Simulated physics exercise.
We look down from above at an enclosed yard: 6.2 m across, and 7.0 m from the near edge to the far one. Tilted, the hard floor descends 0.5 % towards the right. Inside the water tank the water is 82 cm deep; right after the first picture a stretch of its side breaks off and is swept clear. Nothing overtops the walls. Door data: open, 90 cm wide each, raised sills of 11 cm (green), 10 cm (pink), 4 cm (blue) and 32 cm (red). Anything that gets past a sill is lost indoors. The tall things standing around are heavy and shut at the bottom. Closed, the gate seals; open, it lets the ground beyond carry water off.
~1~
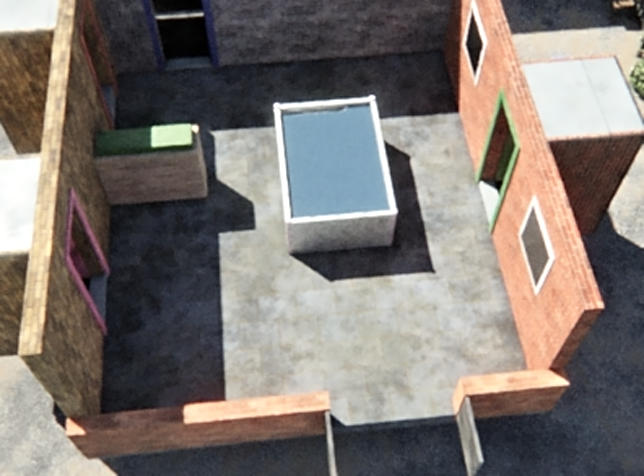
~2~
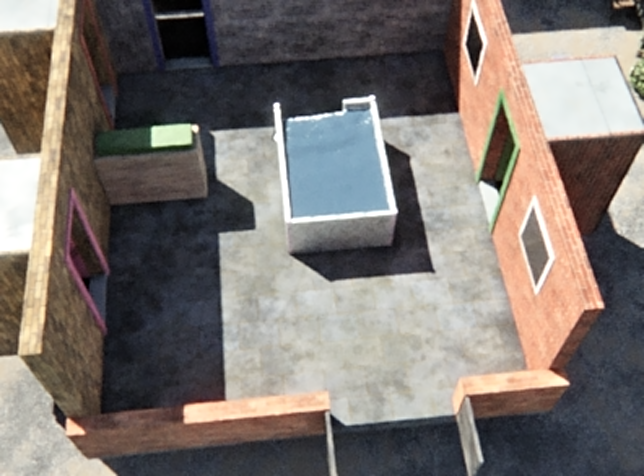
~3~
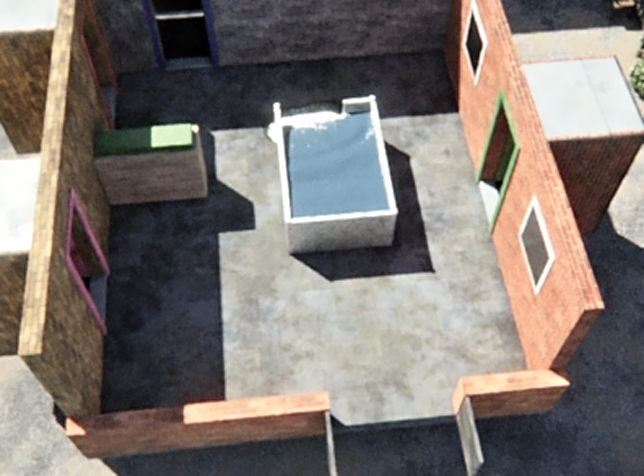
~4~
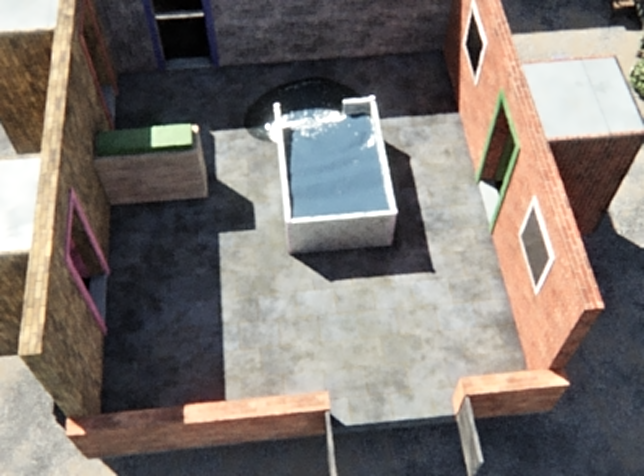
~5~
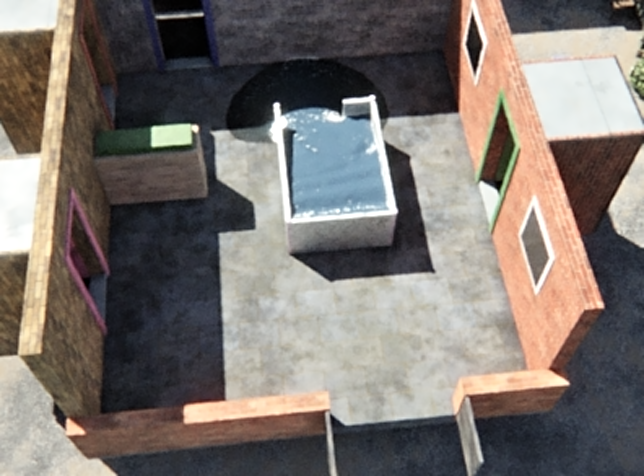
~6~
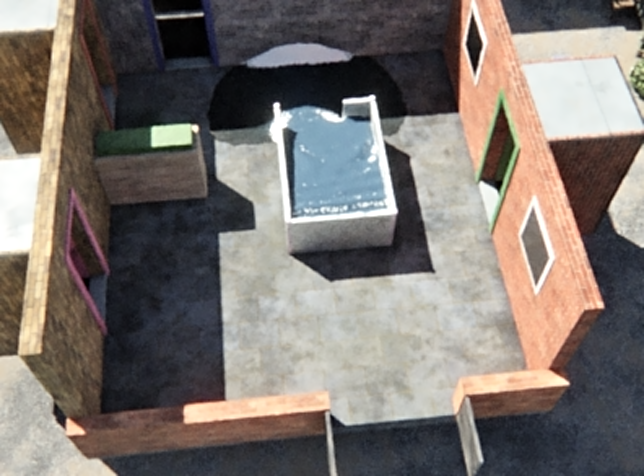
A walled yard held a pale, open tank of water whose far side broke open, and water poured out through the gap, spreading in a widening dark pool across the floor to the back wall.
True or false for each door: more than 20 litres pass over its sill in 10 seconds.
Per door: The green door: False; the pink door: False; the blue door: True; the red door: False.
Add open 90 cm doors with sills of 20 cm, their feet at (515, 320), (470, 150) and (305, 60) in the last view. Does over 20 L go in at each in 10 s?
Less, less, more.
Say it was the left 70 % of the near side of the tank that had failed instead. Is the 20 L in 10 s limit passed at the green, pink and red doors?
Note: Green short of the mark, pink short of the mark, red short of the mark.
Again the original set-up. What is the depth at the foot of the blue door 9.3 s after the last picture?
About 8.0 cm.
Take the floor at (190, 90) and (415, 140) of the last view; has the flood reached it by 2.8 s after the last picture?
I'd say drenched, then drenched.
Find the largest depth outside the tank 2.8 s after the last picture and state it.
Max depth: About 38 centimetres.
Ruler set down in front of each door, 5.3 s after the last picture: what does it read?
Readings (cm): Green = 5; pink = 0; blue = 9; red = 15.
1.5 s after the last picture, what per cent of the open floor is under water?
About 25 per cent.
Then, 0.7 s after the last picture water covers 20 % of the floor and is deepest (46 cm) near (291, 65); green door not reached, pink door not reached, blue door 14 cm at the sill, 3 L in, red door not reached.
Then, 1.5 s after the last picture water covers 25 % of the floor and is deepest (40 cm) near (127, 83); green door not reached, pink door not reached, blue door 14 cm at the sill, 39 L in, red door 19 cm at the sill, 0 L in.
Then, 2.8 s after the last picture water covers 45 % of the floor and is deepest (38 cm) near (113, 168); green door 5 cm at the sill, 0 L in, pink door not reached, blue door 10 cm at the sill, 81 L in, red door 22 cm at the sill, 0 L in.
Then, 5.3 s after the last picture water covers 65 % of the floor and is deepest (18 cm) near (292, 72); green door 5 cm at the sill, 0 L in, pink door not reached, blue door 9 cm at the sill, 126 L in, red door 15 cm at the sill, 0 L in.
Then, 9.3 s after the last picture water covers 85 % of the floor and is deepest (13 cm) near (446, 74); green door 4 cm at the sill, 0 L in, pink door 1 cm at the sill, 0 L in, blue door 8 cm at the sill, 178 L in, red door 8 cm at the sill, 0 L in.
